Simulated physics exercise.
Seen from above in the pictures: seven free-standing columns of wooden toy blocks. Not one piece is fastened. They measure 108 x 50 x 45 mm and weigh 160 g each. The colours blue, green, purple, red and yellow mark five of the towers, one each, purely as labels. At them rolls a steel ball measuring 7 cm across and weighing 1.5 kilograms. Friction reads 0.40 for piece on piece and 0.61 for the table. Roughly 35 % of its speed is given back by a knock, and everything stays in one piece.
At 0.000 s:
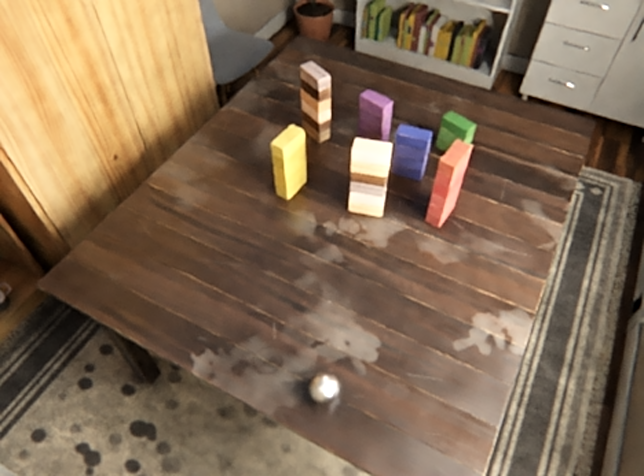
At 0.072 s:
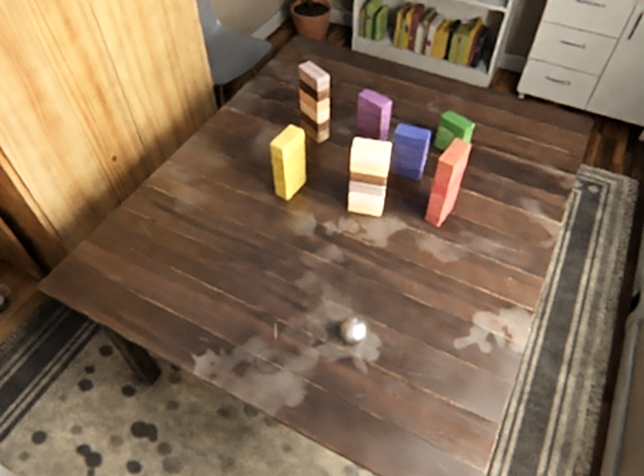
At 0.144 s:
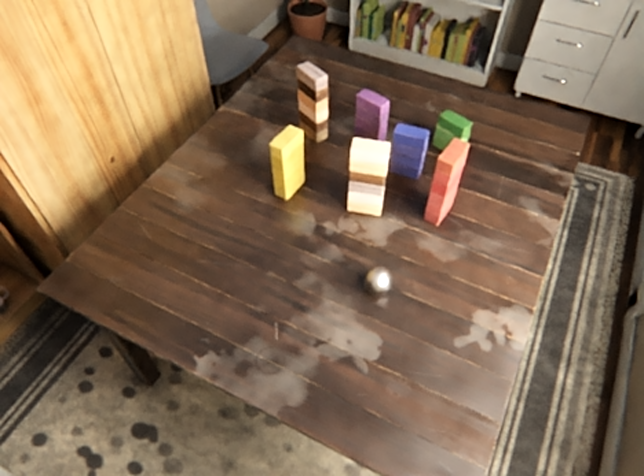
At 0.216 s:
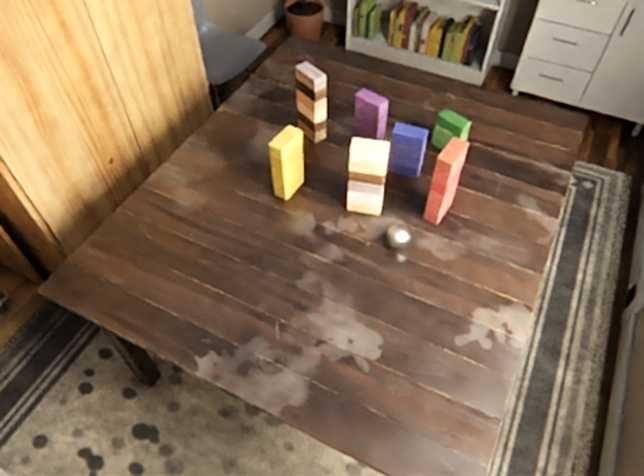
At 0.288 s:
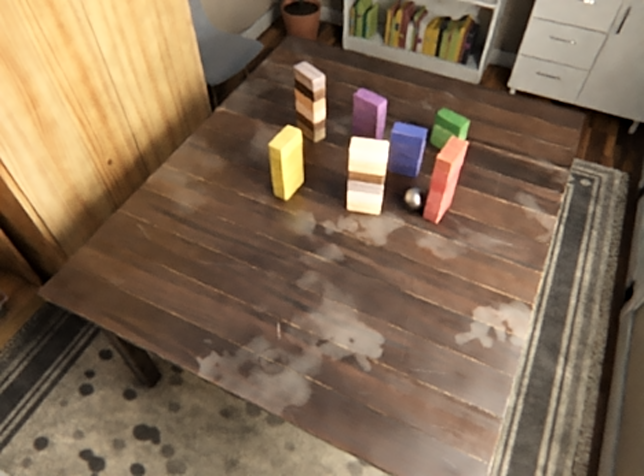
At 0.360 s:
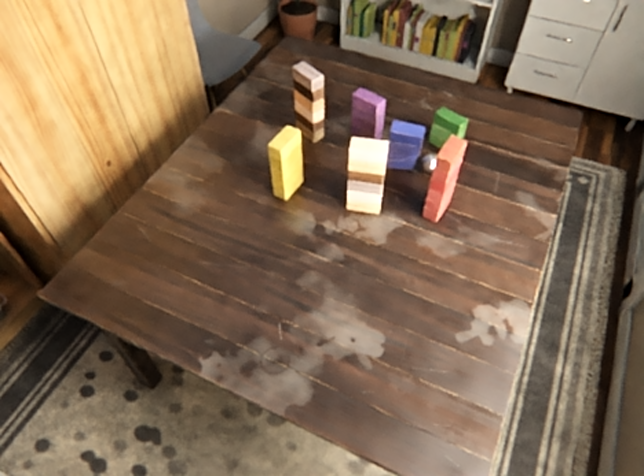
The clip shows a shiny ball rolling across a dark wooden table toward seven upright block columns, passing between the cream-and-brown striped column and the red one, then reaching the blue column, which tilts slightly near the green one.
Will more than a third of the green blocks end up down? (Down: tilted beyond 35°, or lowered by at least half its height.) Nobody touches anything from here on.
Tally: A third surpassed.
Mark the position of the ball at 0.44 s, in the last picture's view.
Location: Close to (447, 138).
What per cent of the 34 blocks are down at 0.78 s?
By that time it is 15 percent.
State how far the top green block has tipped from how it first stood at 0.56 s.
Something like 160°, give or take.
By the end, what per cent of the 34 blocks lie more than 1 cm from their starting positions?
Answer: 20 %.
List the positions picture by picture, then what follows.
In the first picture (pixels give the middle of a visible side; the camera moves round a little), ball (323, 389) 80 cm from contact, 2.4 m/s; top green block (453, 129); top purple block (371, 107); none has stirred.
In the second picture, ball (353, 331) 63 cm from contact, 2.4 m/s; top green block (452, 128).
In the third picture, ball (378, 281) 45 cm from contact, 2.4 m/s; top green block (450, 127).
In the fourth picture, ball (398, 237) 28 cm from contact, 2.4 m/s; top green block (449, 127).
In the fifth picture, ball (415, 198) 10 cm from contact, 2.4 m/s; top green block (447, 126).
In the sixth picture, ball (431, 164) after contact, 2.3 m/s; top green block (446, 125); top blue block (408, 129) 9° from how it stood; movement in 4 of them.
After 0.44 s, ball still moving; 2 of the 3 green blocks down (2 of 34 in all colours); top green block 38° from how it stood; top blue block 32° from how it stood, 16 mm lower.
After 0.56 s, ball still moving; 2 of the 3 green blocks down (4 of 34 in all colours); top green block upside down; top blue block 57° from how it stood, 10 cm lower.
After 0.78 s, ball still moving; 3 of the 3 green blocks down (5 of 34 in all colours); top green block upside down; top blue block upside down.
In the end (1.3 s), ball rolling away; 3 of the 3 green blocks down (5 of 34 in all colours); top green block upside down; top blue block upside down. That is 100 per cent. From the last view, middles, top green block near (451, 126), top blue block near (416, 193).
